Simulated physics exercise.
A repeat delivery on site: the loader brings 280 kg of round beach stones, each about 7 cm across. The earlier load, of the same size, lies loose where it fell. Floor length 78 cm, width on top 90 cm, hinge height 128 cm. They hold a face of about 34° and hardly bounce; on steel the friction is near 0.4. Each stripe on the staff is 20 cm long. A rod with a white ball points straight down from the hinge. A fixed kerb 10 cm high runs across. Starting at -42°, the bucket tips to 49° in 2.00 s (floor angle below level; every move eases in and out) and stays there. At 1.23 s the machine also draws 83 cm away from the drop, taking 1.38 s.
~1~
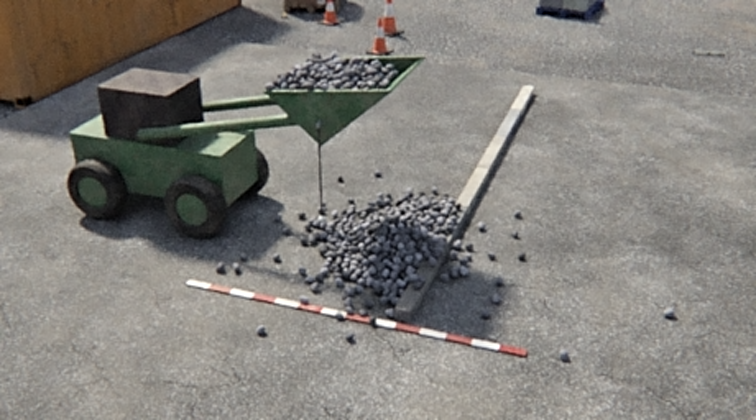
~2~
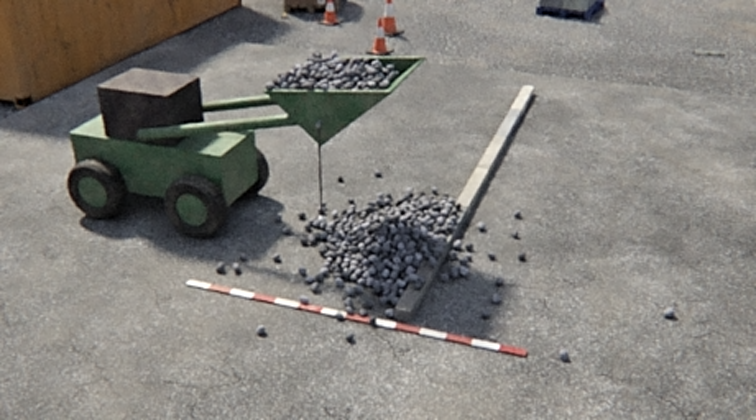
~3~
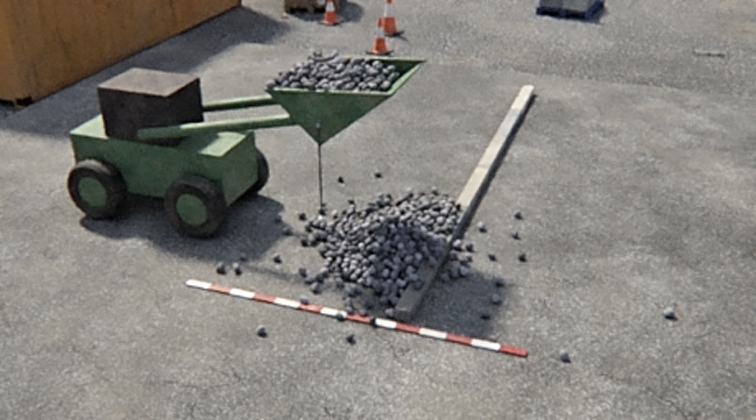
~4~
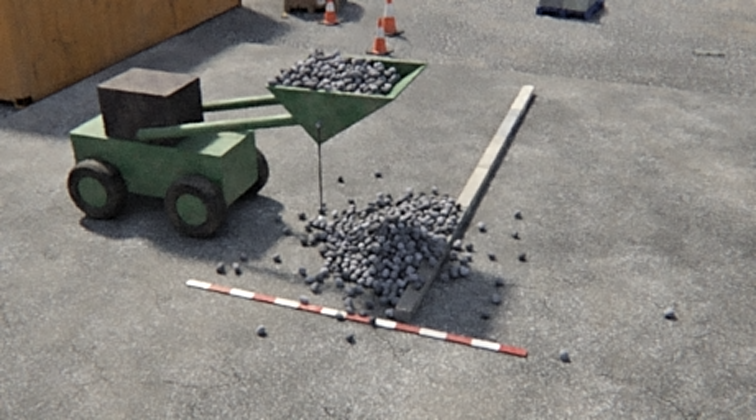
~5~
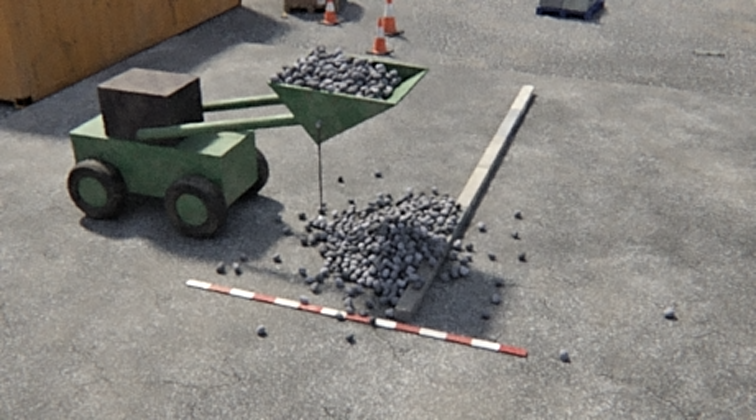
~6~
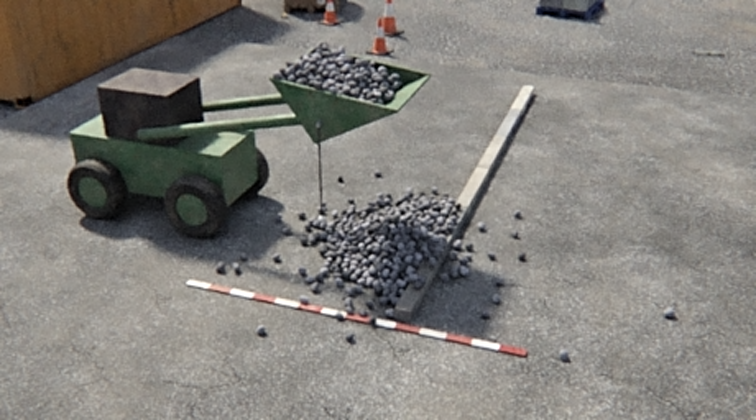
At first, a green loader holds a bucket full of grey stones, above and beside a loose heap of similar stones lying against a long pale kerb. The bucket then slowly tilts forward a little, its right-hand lip dipping slightly while its load stays inside and the heap below lies still.
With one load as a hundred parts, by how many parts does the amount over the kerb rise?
About 21 per cent.
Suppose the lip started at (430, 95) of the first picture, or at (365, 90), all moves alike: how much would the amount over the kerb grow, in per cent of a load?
Near 55 per cent from the first place, 5 from the second.
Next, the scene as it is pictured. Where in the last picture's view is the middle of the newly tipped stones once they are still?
Near (399, 232).
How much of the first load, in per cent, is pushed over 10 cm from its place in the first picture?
Roughly 15 per cent of them.
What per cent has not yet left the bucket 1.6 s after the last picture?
About 0 per cent.
Then, 1.0 s after the last picture the floor is at 35°; in per cent of one load, 72 in the bucket, 124 on this side of the kerb, 3 over the kerb; the foremost stones are at (532, 279).
Then, 1.6 s after the last picture the floor is at 49°; in per cent of one load, 0 in the bucket, 178 on this side of the kerb, 21 over the kerb; the foremost stones are at (547, 276).
Then, 2.6 s after the last picture the floor is at 49°; in per cent of one load, 0 in the bucket, 175 on this side of the kerb, 25 over the kerb; the foremost stones are at (583, 275).
Then, 5.0 s after the last picture the floor is at 49°; in per cent of one load, 0 in the bucket, 175 on this side of the kerb, 25 over the kerb; the foremost stones are at (583, 275). Net gain over the kerb, 21.
